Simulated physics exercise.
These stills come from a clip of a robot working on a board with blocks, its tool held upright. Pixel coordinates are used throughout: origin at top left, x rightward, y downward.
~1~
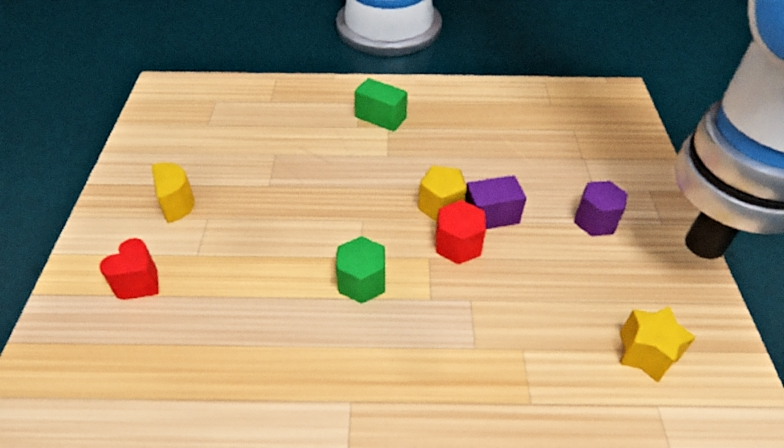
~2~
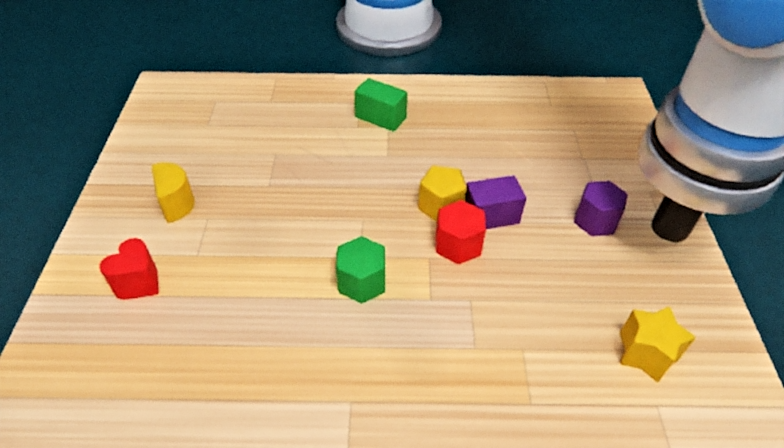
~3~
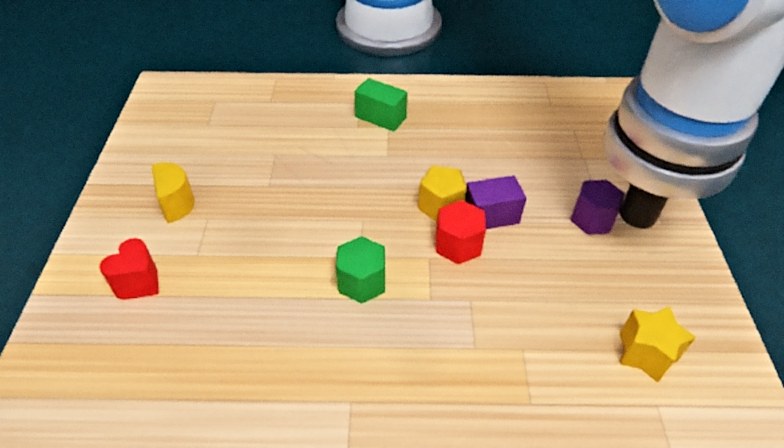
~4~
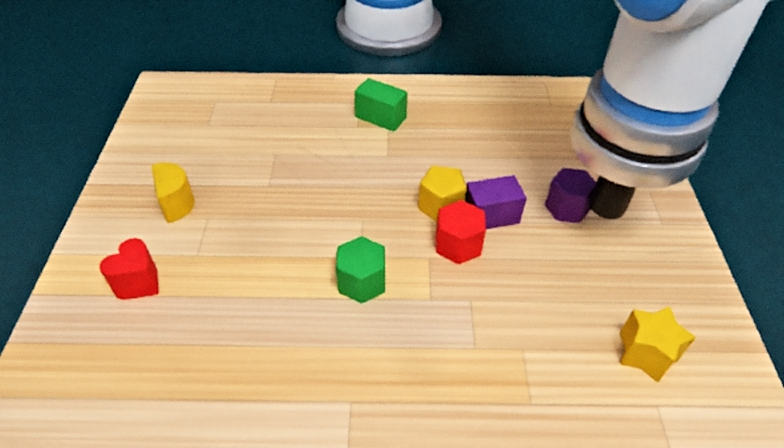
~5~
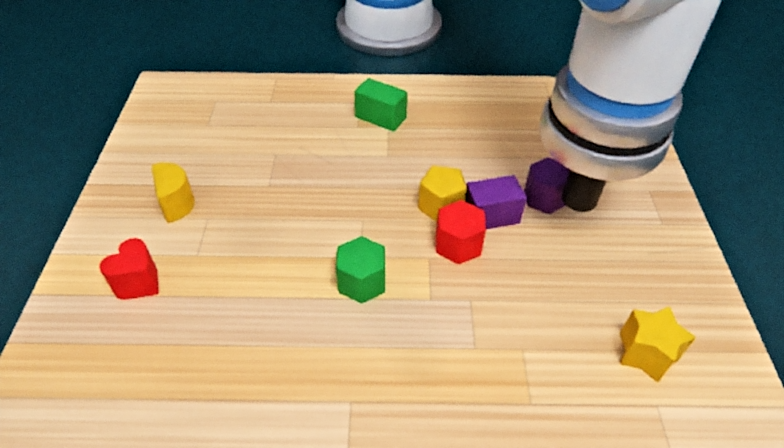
A white and blue robot arm with a dark cylindrical tip works over a pale wooden board, seen from above at an angle by a still camera. Red, green, yellow and purple blocks lie scattered, with a heart at left, a star at lower right and a cluster near the middle. The arm moves left from the right edge, meets the purple hexagonal block and pushes it leftward, close to the purple rectangle.
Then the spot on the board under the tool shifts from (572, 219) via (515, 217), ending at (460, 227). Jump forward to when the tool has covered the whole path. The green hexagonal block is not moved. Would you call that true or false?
Verdict: True.
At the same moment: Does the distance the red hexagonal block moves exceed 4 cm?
I believe not.
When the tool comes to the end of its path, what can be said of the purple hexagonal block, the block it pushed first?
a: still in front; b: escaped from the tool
I choose b.
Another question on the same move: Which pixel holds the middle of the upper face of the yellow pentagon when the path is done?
I'd place it at (385, 164), taking the centre of its top.
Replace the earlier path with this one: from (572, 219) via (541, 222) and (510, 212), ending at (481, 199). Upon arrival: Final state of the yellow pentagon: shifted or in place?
That block ends up displaced.
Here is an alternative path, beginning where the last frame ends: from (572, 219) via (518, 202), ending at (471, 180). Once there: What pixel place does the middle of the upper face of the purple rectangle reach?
Expect it around (472, 186).
What follows on the original path. One third of the way, tool (538, 198); purple hexagonal block (532, 164), turned 35° clockwise.
Two thirds of the way, tool (500, 200); yellow pentagon (410, 172); red hexagonal block (458, 219), turned 15° anticlockwise; purple rectangle (457, 187), turned 15° clockwise; purple hexagonal block (532, 164), turned 35° clockwise.
At the end, tool (463, 207); green hexagonal block not moved; yellow pentagon (385, 164), turned 30° clockwise; red hexagonal block (443, 228), turned 40° anticlockwise; purple rectangle (422, 188), turned 35° clockwise; purple hexagonal block (532, 164), turned 35° clockwise.
